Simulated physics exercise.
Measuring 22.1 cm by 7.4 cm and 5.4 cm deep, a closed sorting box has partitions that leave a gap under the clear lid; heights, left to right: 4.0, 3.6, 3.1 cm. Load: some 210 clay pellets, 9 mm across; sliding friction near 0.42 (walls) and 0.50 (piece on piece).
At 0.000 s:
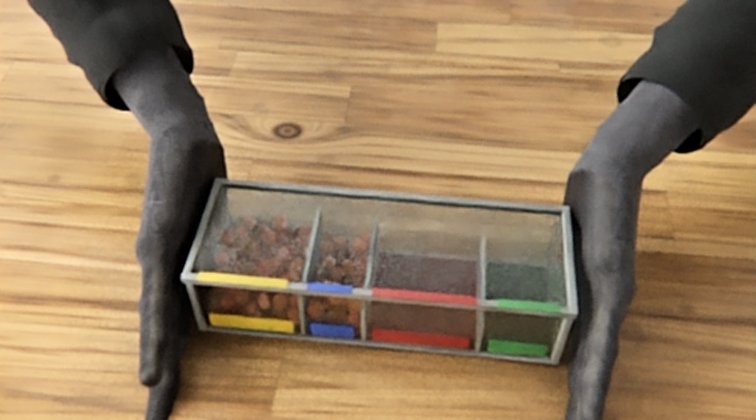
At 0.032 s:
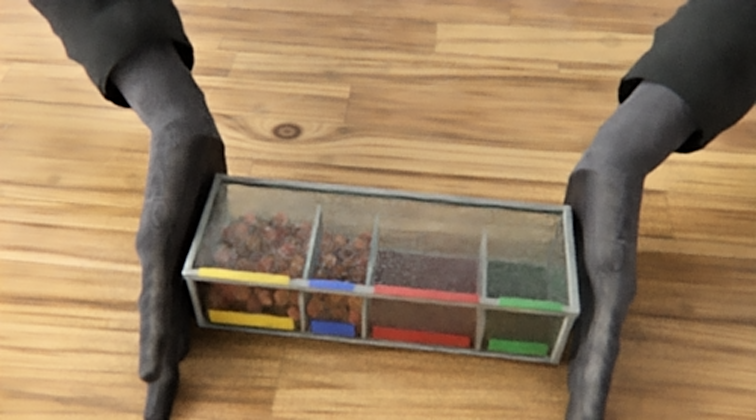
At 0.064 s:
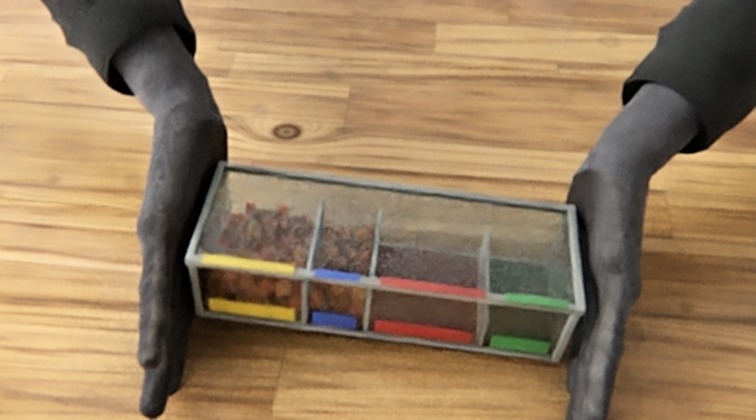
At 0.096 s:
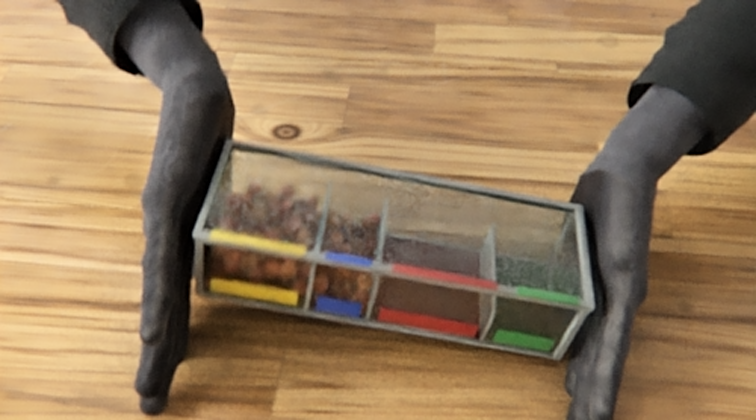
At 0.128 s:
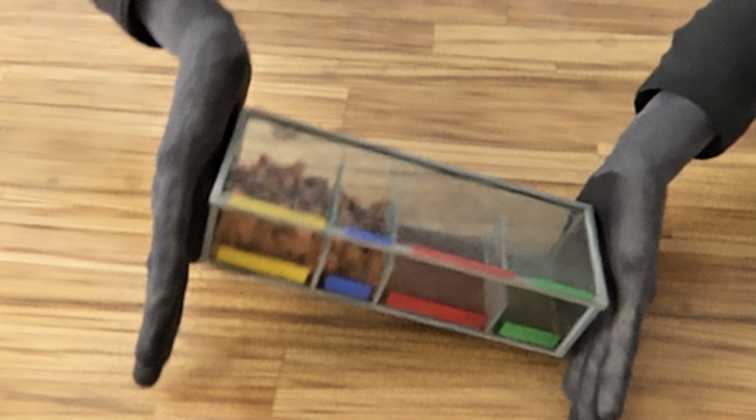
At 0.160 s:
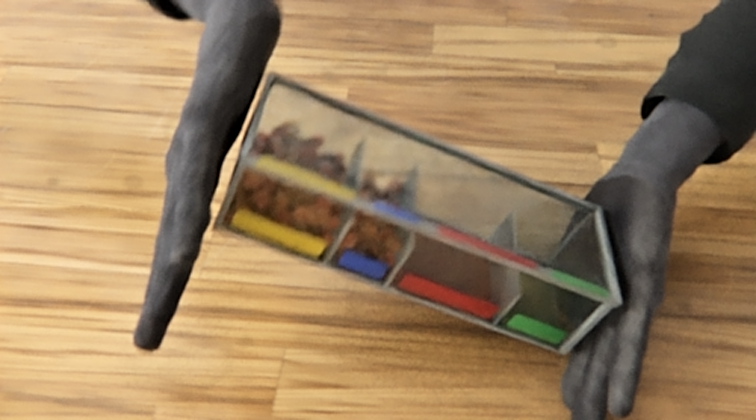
Two dark hands held a clear-lidded box of clay pellets, with yellow, blue, red and green labels, level above a wooden surface, then raised its left end, slowly at first and then faster.
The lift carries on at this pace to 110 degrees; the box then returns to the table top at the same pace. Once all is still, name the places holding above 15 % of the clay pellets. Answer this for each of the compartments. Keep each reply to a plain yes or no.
Here goes: Red compartment no; blue compartment yes; green compartment no; yellow compartment yes.
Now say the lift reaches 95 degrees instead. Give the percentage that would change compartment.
About 20 per cent.
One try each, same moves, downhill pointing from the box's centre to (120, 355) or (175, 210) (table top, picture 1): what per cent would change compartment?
First try: Around 10 percent; second try: Around 10 percent.
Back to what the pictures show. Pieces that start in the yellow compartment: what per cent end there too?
Roughly 90 per cent.
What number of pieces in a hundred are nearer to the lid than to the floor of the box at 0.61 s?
About 70 %.
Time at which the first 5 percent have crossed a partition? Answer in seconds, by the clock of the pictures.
0.55 s or so.
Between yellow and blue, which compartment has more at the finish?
It's the yellow one that holds more.
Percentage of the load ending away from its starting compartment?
I'd say close to 15 percent.
After 0.61 s, tilt 109 degrees; red 5 %, blue 30 %, yellow 65 %.
After 0.91 s, tilt 45 degrees; red 5 %, blue 25 %, green 10 %, yellow 65 %.
Then, at 1.31 s, tilt 0 degrees; red 5 %, blue 25 %, green 10 %, yellow 65 %.
In the end, at 1.7 s, red 5 %, blue 25 %, green 10 %, yellow 65 %.
